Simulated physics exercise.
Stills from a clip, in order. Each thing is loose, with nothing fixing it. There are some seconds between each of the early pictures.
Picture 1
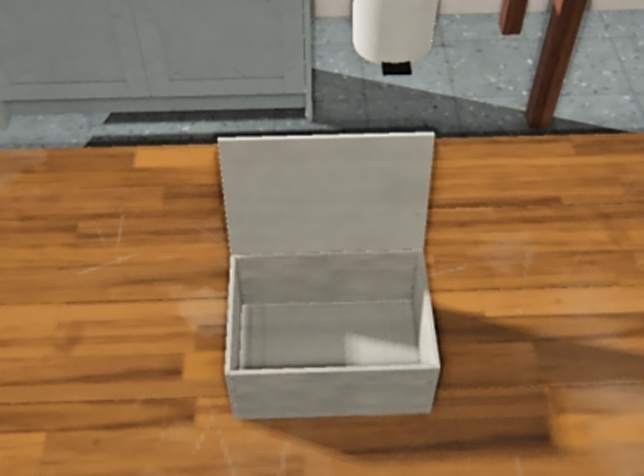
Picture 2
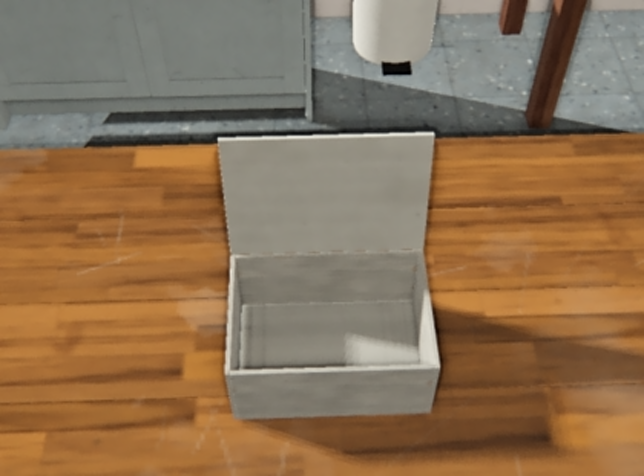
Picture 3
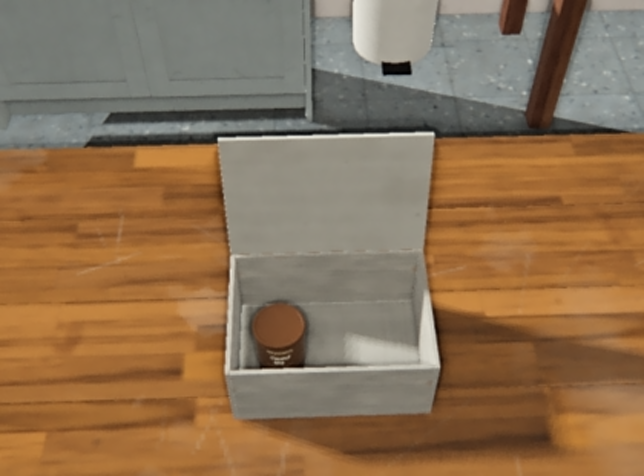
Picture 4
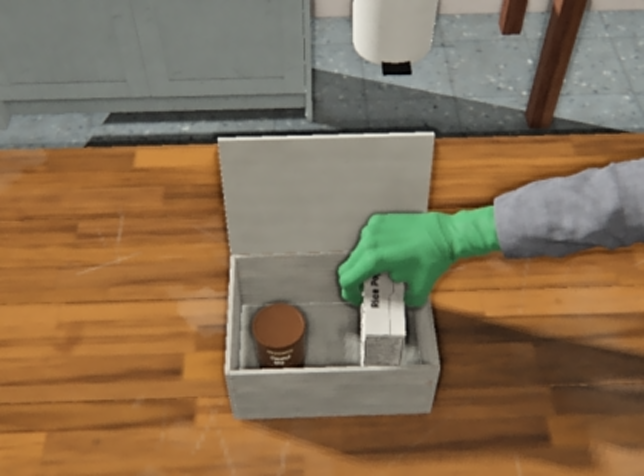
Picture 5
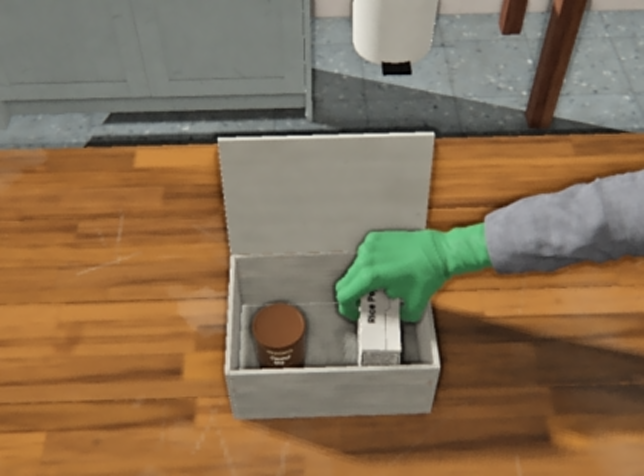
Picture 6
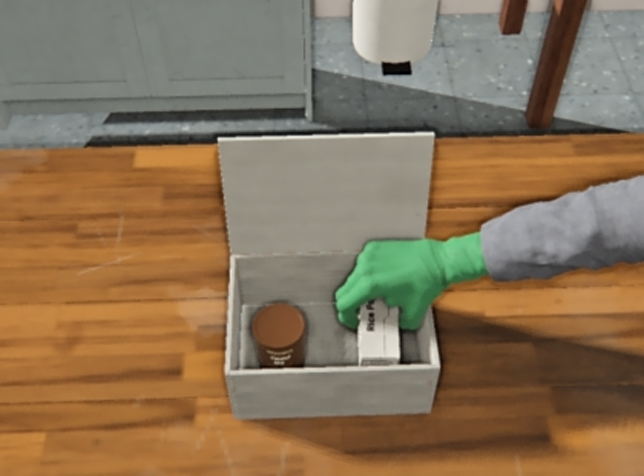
On a wooden worktop seen from above at a steady angle, with a grey cabinet and speckled floor behind, stands an open pale grey box. It is empty at first, then a brown tin is in its left side, and a white packet is held at its right by a green-gloved hand reaching from the right. The hand lowers the packet slightly inside the box while the tin stays still.
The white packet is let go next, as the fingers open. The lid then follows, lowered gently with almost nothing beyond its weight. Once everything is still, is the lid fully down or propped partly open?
It is propped partly open.
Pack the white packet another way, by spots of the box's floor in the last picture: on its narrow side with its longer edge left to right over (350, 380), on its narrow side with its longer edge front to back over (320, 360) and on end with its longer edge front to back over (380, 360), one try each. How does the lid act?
With the first placement it can't come down; with the second it drops into place; with the third it can't come down.
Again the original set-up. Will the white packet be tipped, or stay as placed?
Observation: It keeps the set orientation.
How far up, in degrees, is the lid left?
It comes to about 10°.
Then, 1.40 s on from there, lid 77° above the rim.
Then, 1.70 s on from there, lid 46° above the rim.
Then, 1.90 s on from there, lid 14° above the rim.
In the end, lid 10° above the rim; both unmoved. At the end, from the last picture's camera, white packet near (378, 339).
